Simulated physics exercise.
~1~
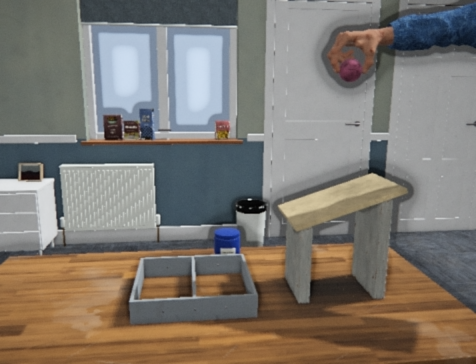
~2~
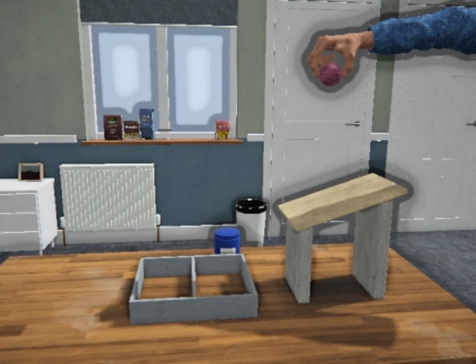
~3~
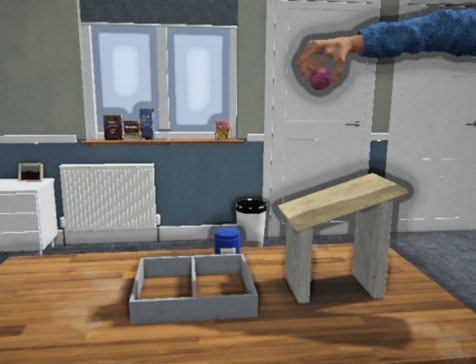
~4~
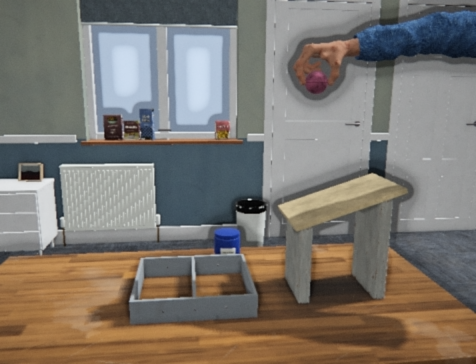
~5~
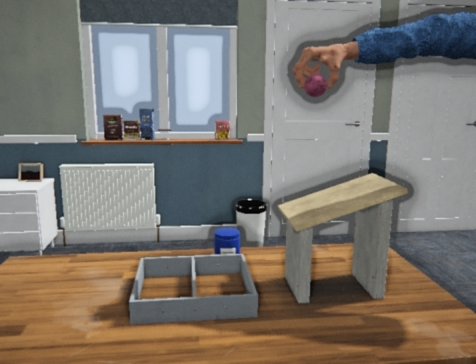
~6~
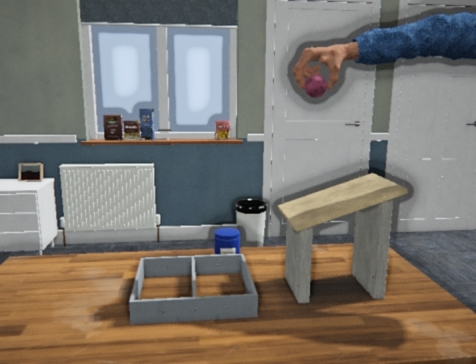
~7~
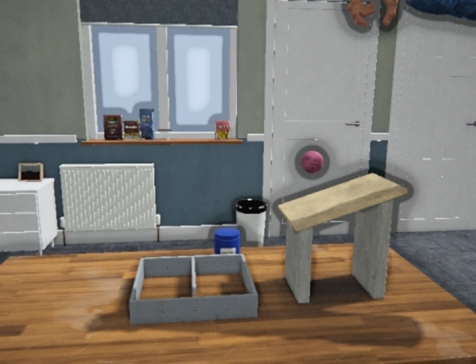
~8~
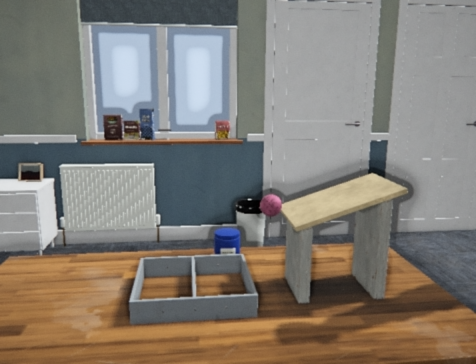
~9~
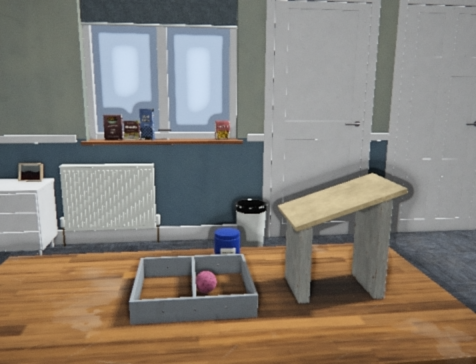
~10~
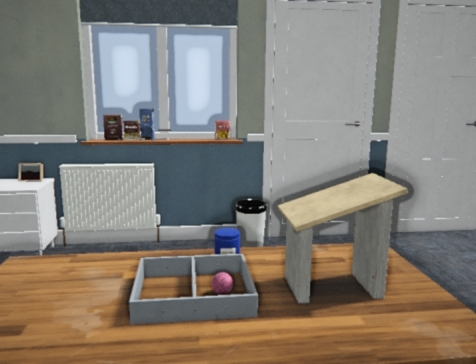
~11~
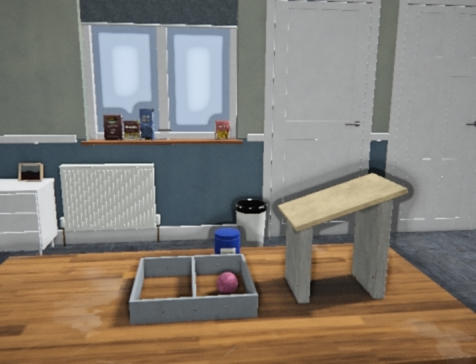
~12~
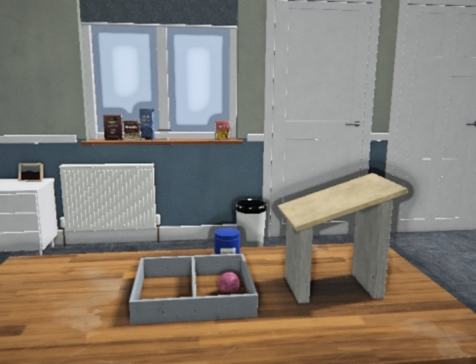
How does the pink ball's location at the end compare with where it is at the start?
At the start the pink ball is held by the hand high at the upper right, above the board. At the end it rests lower and further left, in the right-hand bay of the grey tray on the table.
